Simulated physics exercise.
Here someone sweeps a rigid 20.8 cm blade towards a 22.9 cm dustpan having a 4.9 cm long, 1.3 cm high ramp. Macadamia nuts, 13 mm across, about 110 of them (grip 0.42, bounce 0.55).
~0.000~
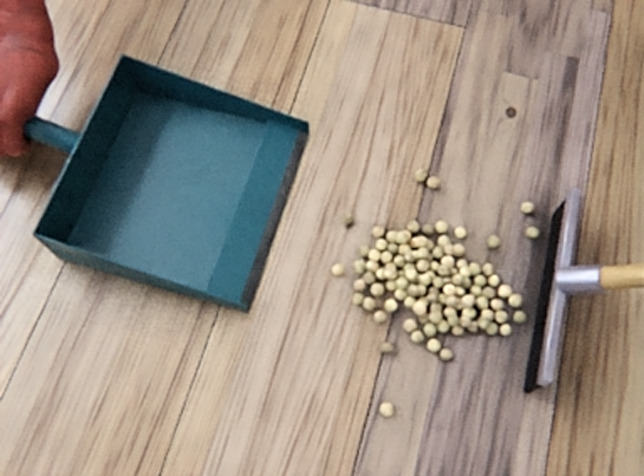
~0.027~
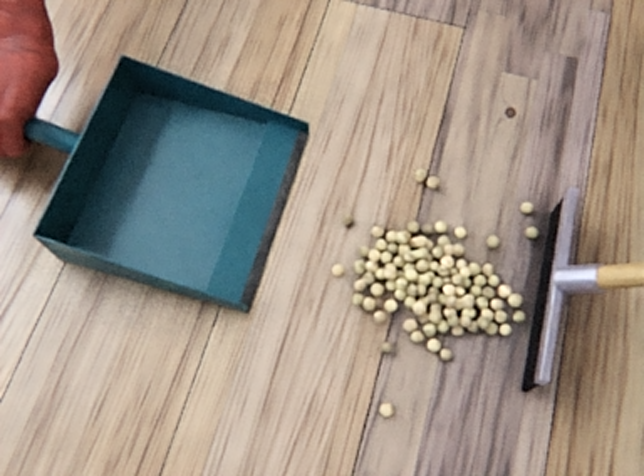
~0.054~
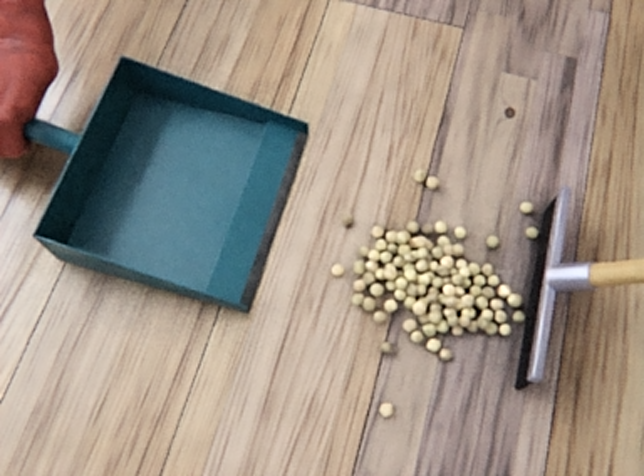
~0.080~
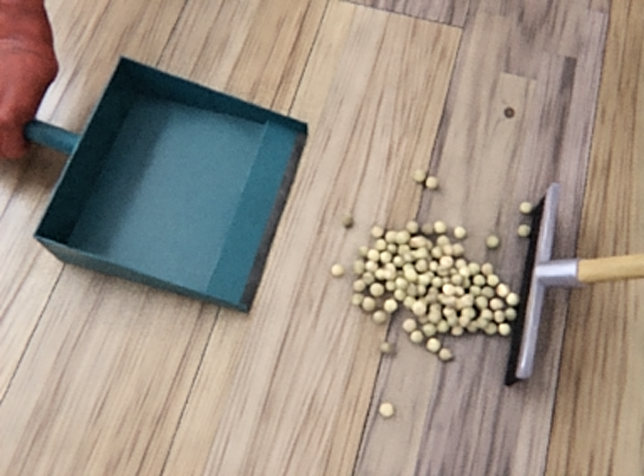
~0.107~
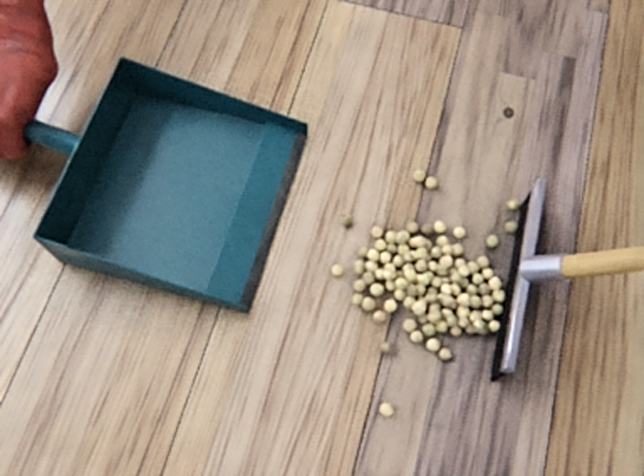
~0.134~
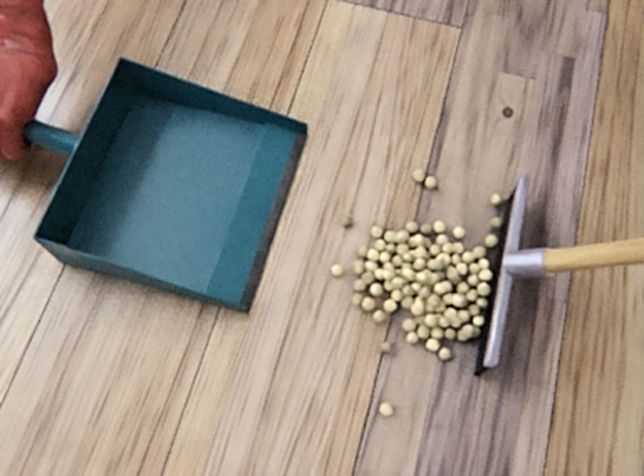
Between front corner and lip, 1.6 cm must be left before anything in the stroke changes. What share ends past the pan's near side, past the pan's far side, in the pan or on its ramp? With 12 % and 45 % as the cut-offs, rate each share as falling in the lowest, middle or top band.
Bands: Near side in the middle band; far side in the lowest band; pan in the top band.
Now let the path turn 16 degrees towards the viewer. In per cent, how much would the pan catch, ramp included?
The pan, ramp included, would get around 45 per cent.
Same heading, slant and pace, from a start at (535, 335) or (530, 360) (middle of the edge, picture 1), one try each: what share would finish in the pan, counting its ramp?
Some 55 and 40 per cent.
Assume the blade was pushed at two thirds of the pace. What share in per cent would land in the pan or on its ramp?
Then some 55 in a hundred.
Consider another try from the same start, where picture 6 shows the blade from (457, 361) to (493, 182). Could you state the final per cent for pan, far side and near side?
Split: Pan = 55, far = 10, near = 20.
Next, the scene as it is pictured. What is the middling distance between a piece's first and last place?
Roughly 24 cm.
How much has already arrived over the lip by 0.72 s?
65 %.
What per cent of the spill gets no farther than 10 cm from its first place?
Around 0 per cent, give or take.
After 0.33 s, middle of the blade 13 cm from the lip; 0 % over the lip, far side 0 %, near side 10 %.
After 0.46 s, middle of the blade 5 cm from the lip; 10 % over the lip, far side 0 %, near side 15 %.
After 0.72 s, middle of the blade 2 cm from the lip; 65 % over the lip, far side 5 %, near side 15 %.
In the end, at 1.6 s, near side 15 %, far side 5 %, pan 60 %, in front of the lip or behind the blade 20 %.
